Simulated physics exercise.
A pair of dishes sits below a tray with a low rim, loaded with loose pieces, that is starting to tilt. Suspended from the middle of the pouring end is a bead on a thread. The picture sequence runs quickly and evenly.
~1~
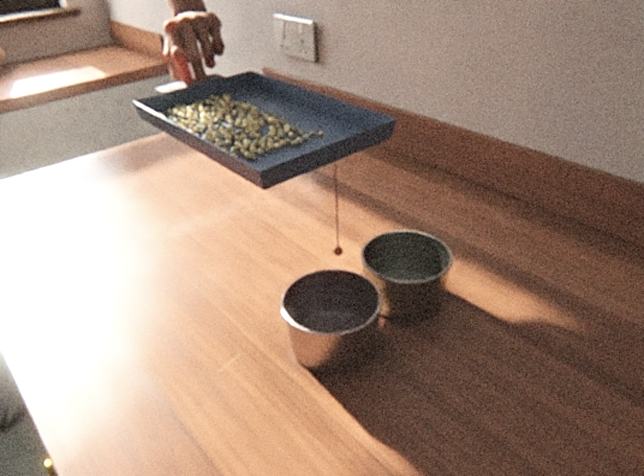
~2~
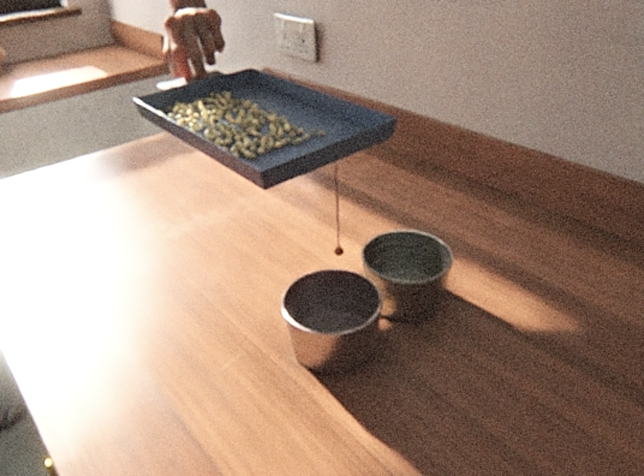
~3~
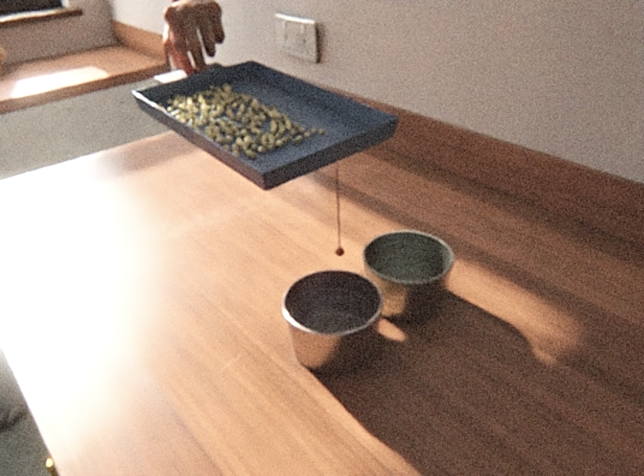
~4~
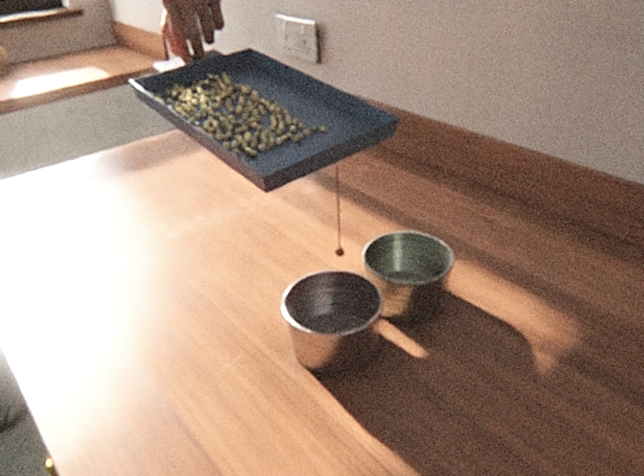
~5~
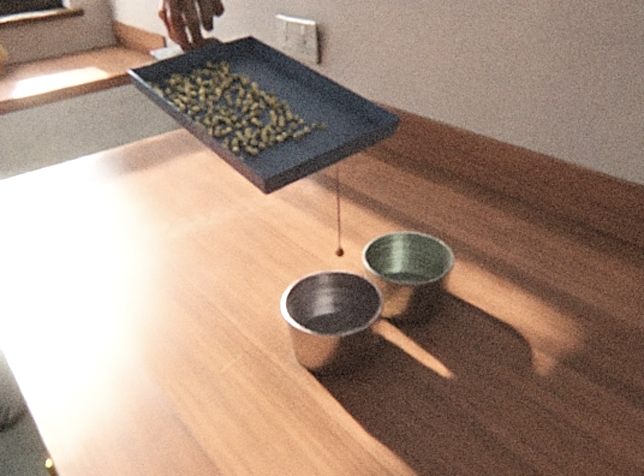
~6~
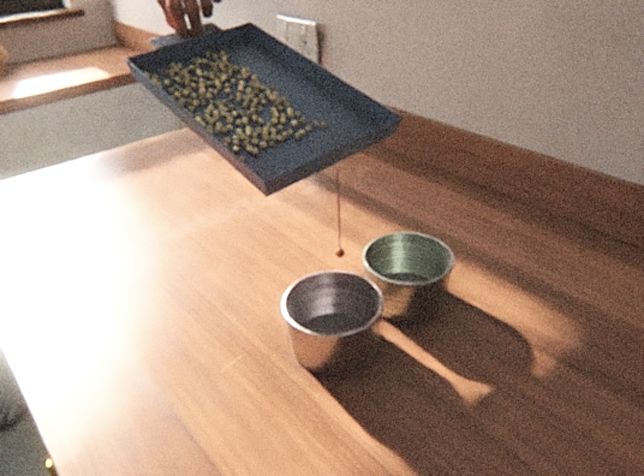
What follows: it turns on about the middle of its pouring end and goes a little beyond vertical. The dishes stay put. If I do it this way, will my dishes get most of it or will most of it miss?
The dishes get most of it.
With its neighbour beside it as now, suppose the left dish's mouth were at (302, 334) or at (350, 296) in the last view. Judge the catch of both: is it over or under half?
Beyond half, then short of half.
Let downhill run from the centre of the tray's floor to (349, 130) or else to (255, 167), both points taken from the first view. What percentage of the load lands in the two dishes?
In order: About 50, then 40 percent.
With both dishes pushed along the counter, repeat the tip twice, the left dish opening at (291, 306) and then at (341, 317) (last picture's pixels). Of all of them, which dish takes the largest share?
Placement one: The left-positioned dish. Placement two: The left-positioned dish.
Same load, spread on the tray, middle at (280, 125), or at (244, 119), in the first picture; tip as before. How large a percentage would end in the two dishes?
You'd get near 70 percent first and near 70 percent after that.
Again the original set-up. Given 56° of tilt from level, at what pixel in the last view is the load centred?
I'd mark the middle close to (283, 169).
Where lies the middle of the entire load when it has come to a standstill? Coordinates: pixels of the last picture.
Somewhere around (326, 349) in the final view.
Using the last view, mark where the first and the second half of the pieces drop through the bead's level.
Points: About (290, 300), then about (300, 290).
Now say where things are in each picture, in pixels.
The first frame shows corners of the pouring end at (262, 168) and (392, 118), level; middle of the load at (231, 123), soya beans; left dish at (365, 342); right dish at (439, 291); bead on its thread at (338, 251).
The second frame shows corners of the pouring end at (262, 168) and (392, 118), level; middle of the load at (232, 121).
The third frame shows corners of the pouring end at (264, 170) and (394, 118), tipped barely, lowest at the left corner; middle of the load at (232, 117).
The fourth frame shows corners of the pouring end at (264, 173) and (395, 117), tipped a little, lowest at the left corner; middle of the load at (231, 110).
The fifth frame shows corners of the pouring end at (265, 176) and (396, 117), tipped a little, lowest at the left corner; middle of the load at (231, 103).
The sixth frame shows corners of the pouring end at (266, 178) and (397, 117), tipped a little, lowest at the left corner; middle of the load at (231, 97); left dish at (367, 343); right dish at (441, 293).
Soon after the last picture, tray tipped steeply; nearly all on the tray; a stray few in the air.
A little later, tray tipped right over; most on the tray; a stray few in the left dish; a stray few outside both; a small part in the air.
Later still, tray tipped past a quarter turn; about two thirds in the left dish; about a third outside both.
At rest, tray tipped past a quarter turn; about two thirds in the left dish; none in the right dish; about a third outside both.
